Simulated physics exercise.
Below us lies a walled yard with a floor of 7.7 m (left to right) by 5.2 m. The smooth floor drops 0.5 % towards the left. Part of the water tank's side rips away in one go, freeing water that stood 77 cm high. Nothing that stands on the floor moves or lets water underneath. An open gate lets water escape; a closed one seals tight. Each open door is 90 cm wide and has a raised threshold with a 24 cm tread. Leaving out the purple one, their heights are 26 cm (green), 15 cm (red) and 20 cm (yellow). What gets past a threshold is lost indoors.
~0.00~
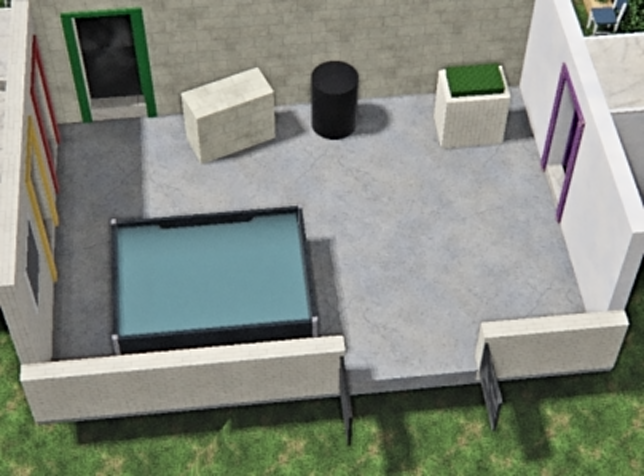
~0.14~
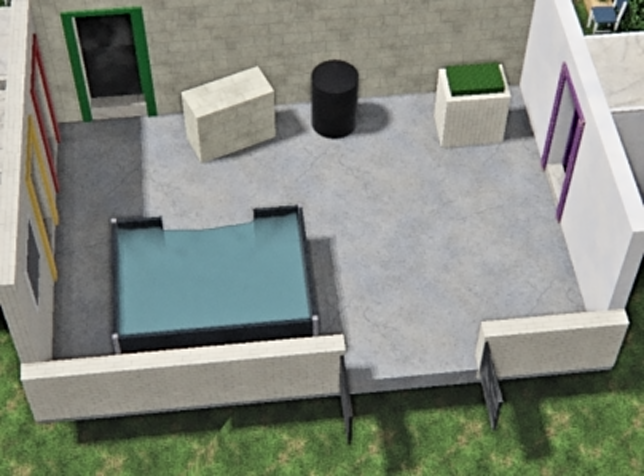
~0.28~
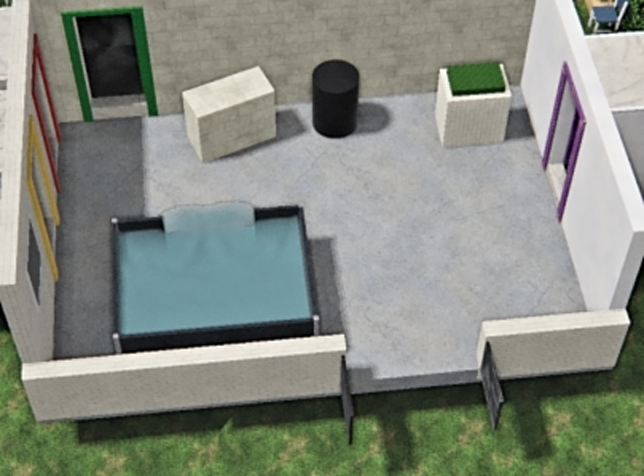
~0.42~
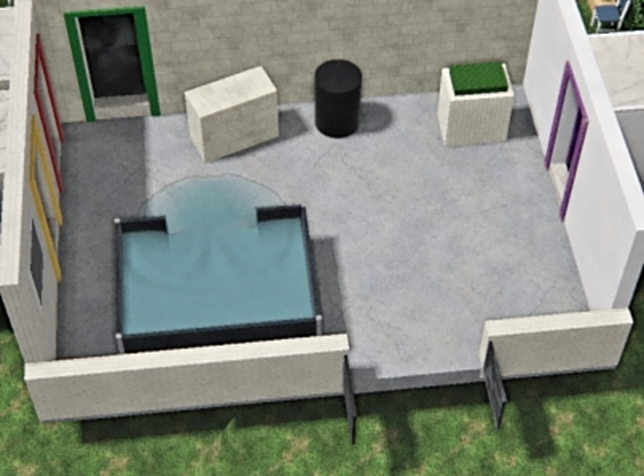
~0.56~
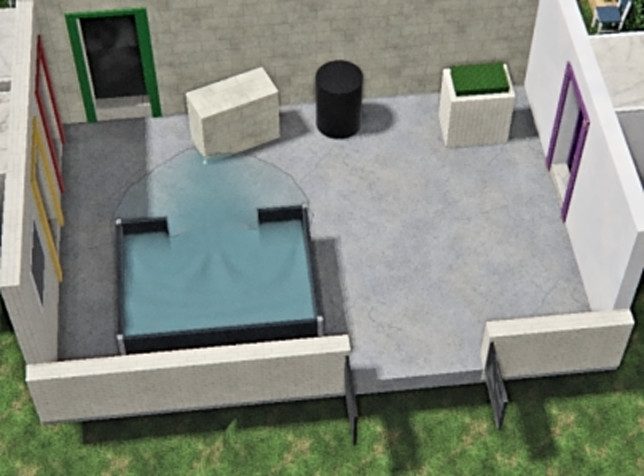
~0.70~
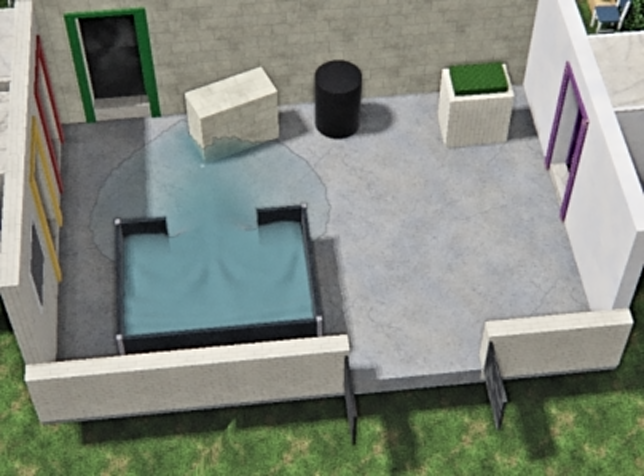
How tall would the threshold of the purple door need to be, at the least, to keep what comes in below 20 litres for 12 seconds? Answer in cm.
At least 9.5 cm or so.
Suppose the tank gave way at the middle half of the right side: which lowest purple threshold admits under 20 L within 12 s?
Some 18 cm.
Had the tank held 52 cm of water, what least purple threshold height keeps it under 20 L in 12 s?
Some 5.0 cm.
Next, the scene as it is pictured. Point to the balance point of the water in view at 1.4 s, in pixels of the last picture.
Near (216, 263).
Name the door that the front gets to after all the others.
Last comes the purple one.
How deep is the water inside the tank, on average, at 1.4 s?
Some 51 cm.
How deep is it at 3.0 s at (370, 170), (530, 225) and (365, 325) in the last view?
In that order: 9, 2 and 0 cm.
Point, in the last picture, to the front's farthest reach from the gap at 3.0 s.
Near (507, 92).
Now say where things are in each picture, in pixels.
The water tank at (212, 273) is whole and still, 77 cm deep; the purple door at (562, 151) is dry, in the first frame.
The front is at a hidden place, 0.3 m from the gap on the far side; 0.4 m2 of floor is wet, 77 cm left at the back, in the second frame.
The front is at (179, 210), 0.9 m from the gap on the far side; 1.3 m2 of floor is wet, 77 cm left at the back, in the third frame.
The gap is on the far side, the front 1.4 m out at (184, 183); the back of the water tank holds 76 cm, in the fourth frame.
Water pours out on the far side and has run 2.1 m, to (194, 152); about 7 cm deep outside, 68 cm at the back, in the fifth frame.
The gap is on the far side, the front 2.7 m out at (184, 125); the back of the water tank holds 65 cm; 3.7 m in a straight line remain to the purple door at (565, 149), in the sixth frame.
After 1.4 s water covers 30 % of the floor, deepest (48 cm) near (209, 167); it has not reached the purple door.
After 3.0 s water covers 55 % of the floor, deepest (38 cm) near (73, 129); 8 cm at the purple door, 0 litres in over its 17 cm threshold.
After 12.0 s water covers 95 % of the floor, deepest (15 cm) near (70, 395); 7 cm at the purple door, 0 litres in over its 17 cm threshold.
At the purple door as built, the water arrived by 2.8 s and peaked near 15 cm at 3.4 s.
With a threshold of 7.5 cm, 49 litres would have come in within the 12 s; with 12 cm, 6 litres. So under 20 litres takes about 9.5 cm.
